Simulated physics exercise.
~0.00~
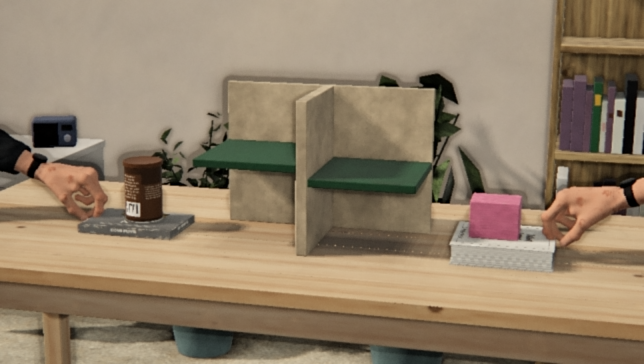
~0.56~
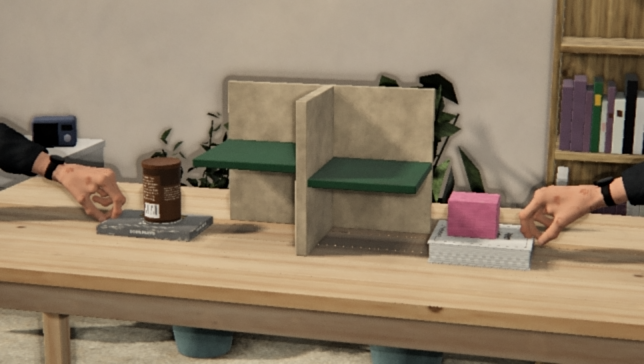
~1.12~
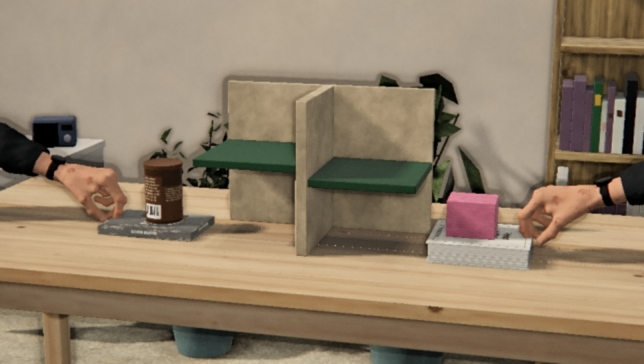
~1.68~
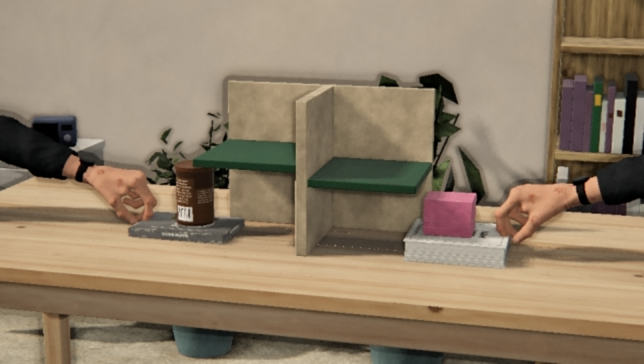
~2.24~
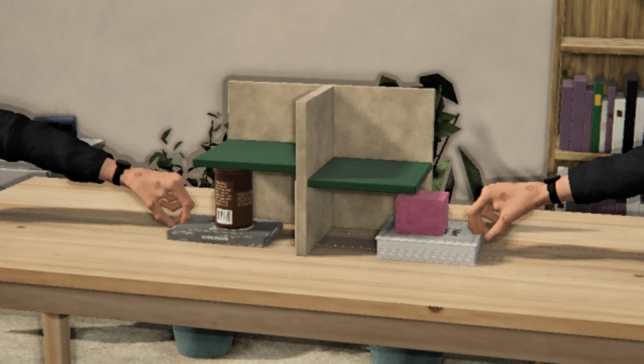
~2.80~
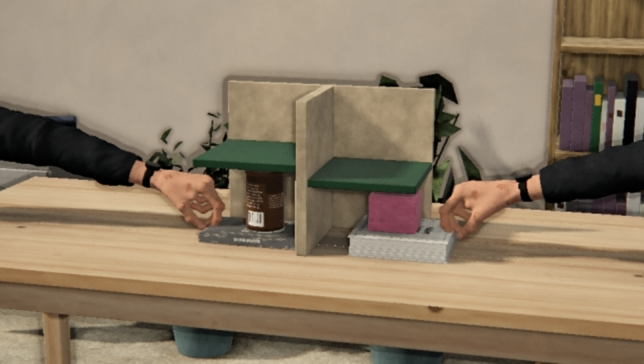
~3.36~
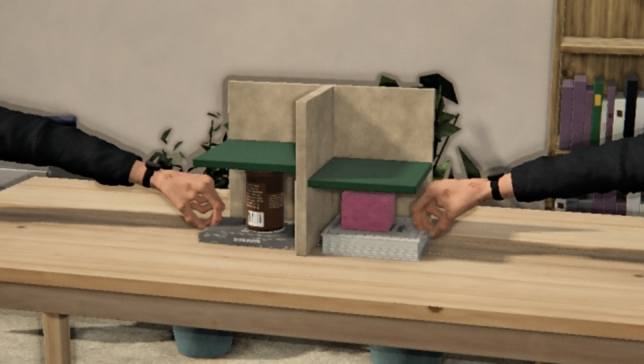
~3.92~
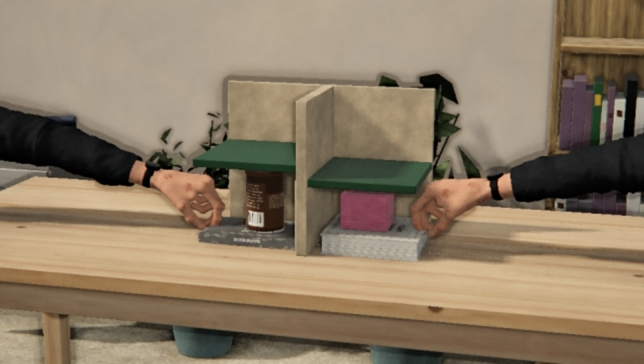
On a wooden table, two hands slid a grey slab carrying a brown tin rightward and a white tray carrying a pink block leftward, until both passed beneath the low green shelves and stopped there, the tin and block still standing untouched.
